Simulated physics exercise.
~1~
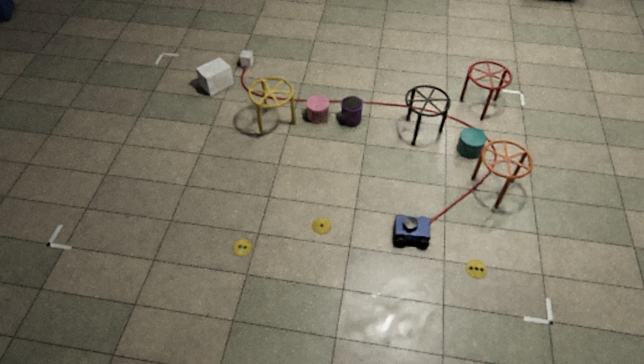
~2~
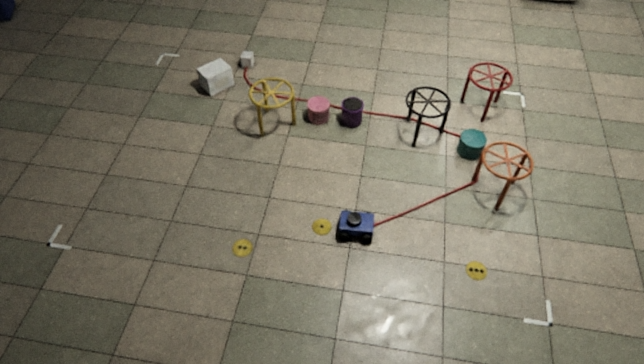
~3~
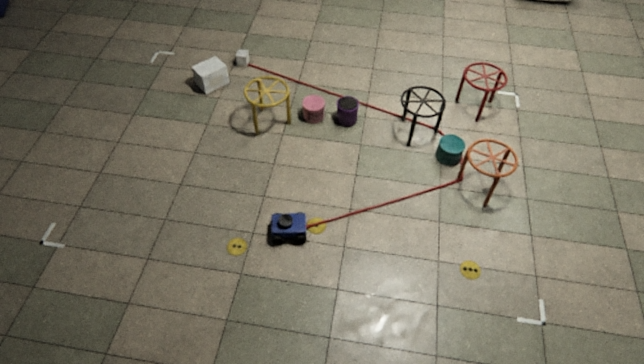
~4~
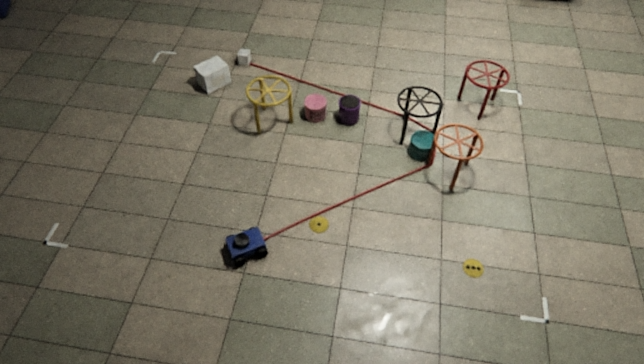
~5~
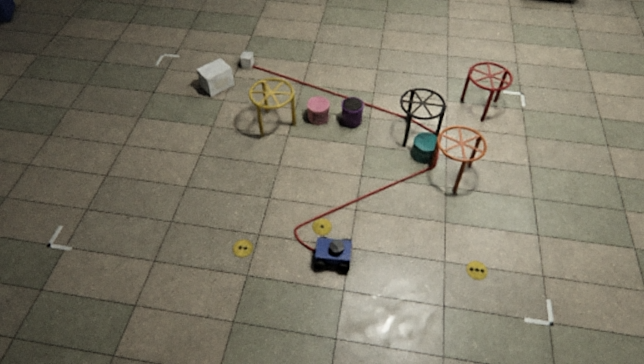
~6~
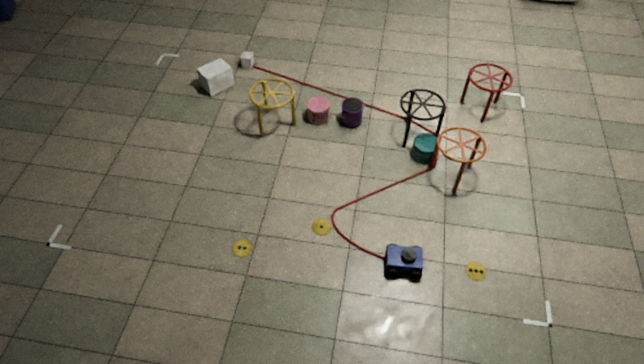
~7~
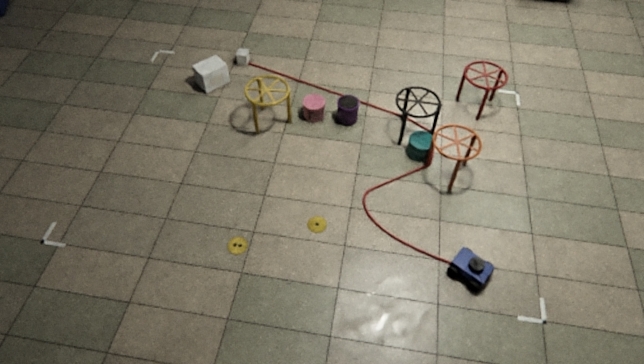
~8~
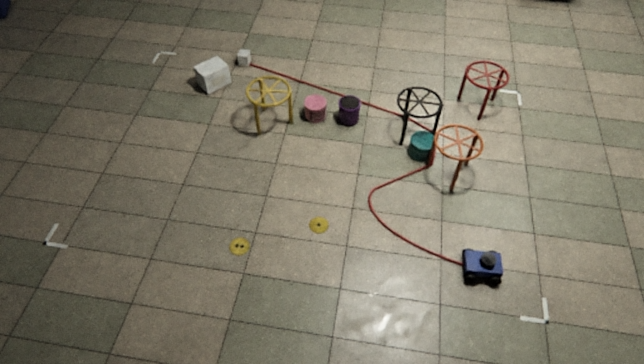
A small blue cart trailing a red lead drives left across a tiled floor marked with white tape corners, seen from above by a slightly swaying camera. The lead winds back past an orange stool, teal tub, black stool, purple pot, pink bucket and yellow stool towards a white carton, with a red stool behind. As the cart pulls left, the lead tightens and drags the tub and orange stool left, beside the black stool. The cart then turns back right, the lead curving loosely behind it, and stops at lower right over the last yellow mark, every stool still upright.
